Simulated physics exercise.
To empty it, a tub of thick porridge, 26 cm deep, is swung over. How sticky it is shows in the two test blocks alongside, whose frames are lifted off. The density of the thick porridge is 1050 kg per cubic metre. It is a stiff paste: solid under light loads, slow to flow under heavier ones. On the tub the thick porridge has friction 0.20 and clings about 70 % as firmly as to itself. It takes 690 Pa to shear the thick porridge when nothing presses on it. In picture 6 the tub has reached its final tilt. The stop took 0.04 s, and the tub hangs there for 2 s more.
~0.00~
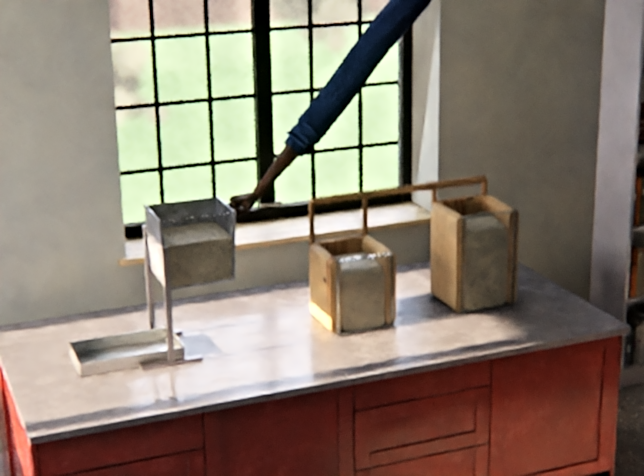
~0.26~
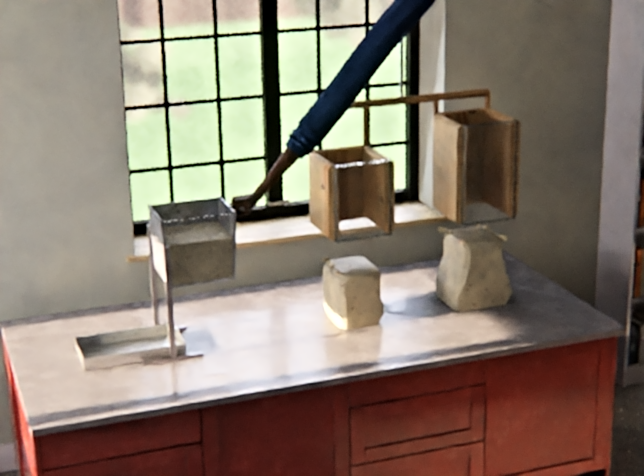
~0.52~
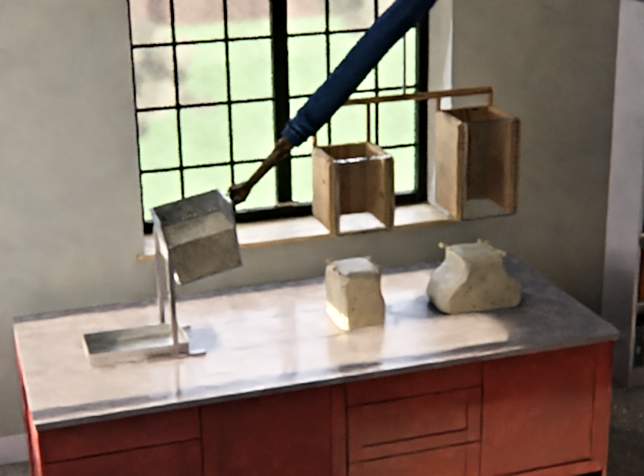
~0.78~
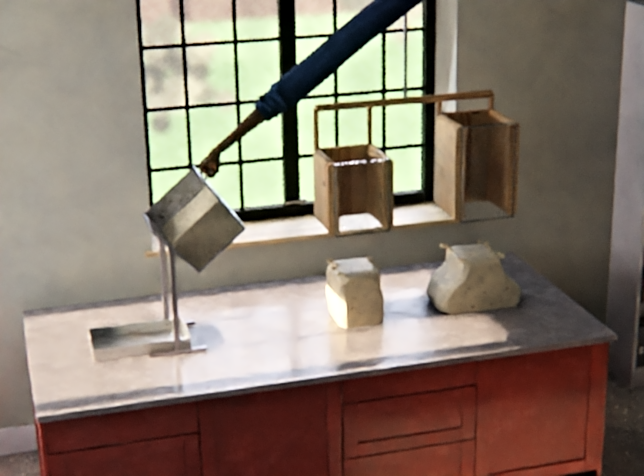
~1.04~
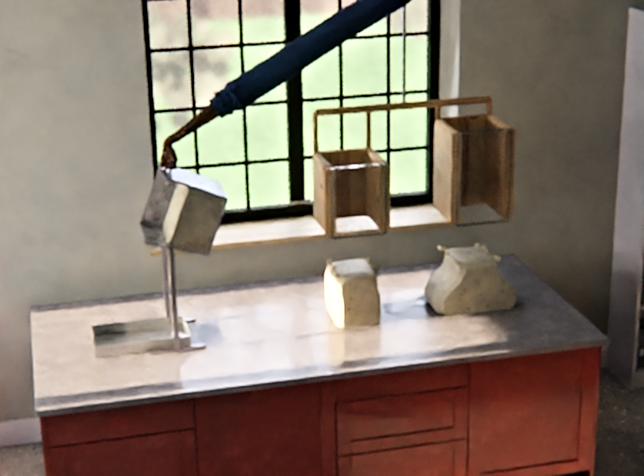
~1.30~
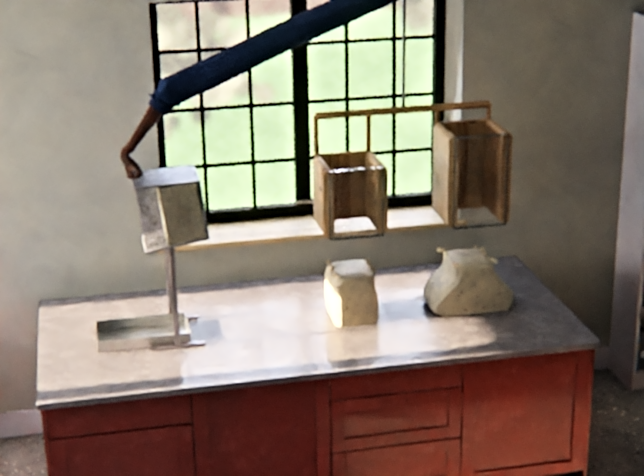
A metal tub of pale, thick porridge sits on a stand at the left of a grey-topped counter with red cabinets, seen from slightly above before a dark-barred window. Two open wooden boxes joined by a rail lift off two pale blocks, and the right block slumps and widens while the left barely sinks. A blue-sleeved arm swings the tub over leftward onto its side as the view shifts slightly.
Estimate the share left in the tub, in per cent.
Close to 70 per cent.
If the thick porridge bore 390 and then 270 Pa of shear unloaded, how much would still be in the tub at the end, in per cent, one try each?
In that order: 45 %, 40 %.
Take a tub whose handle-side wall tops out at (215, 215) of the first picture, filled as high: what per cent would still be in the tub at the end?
In that case some 100 per cent.
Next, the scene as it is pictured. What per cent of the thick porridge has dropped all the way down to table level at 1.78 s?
About 0 %.
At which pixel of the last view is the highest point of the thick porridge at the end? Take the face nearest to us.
Around (182, 216).
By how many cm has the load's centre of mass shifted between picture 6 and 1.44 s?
Some 3 cm.
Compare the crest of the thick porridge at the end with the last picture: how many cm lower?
Some 14 cm.
By 1.44 s, the tub is at 95 degrees and holds 100 %.
By 1.61 s, the tub is at 95 degrees and holds 99 %.
By 1.78 s, the tub is at 95 degrees and holds 88 %.
By 1.95 s, the tub is at 95 degrees and holds 82 %.
By 3.30 s, at the end, the tub is at 95 degrees and holds 70 %.
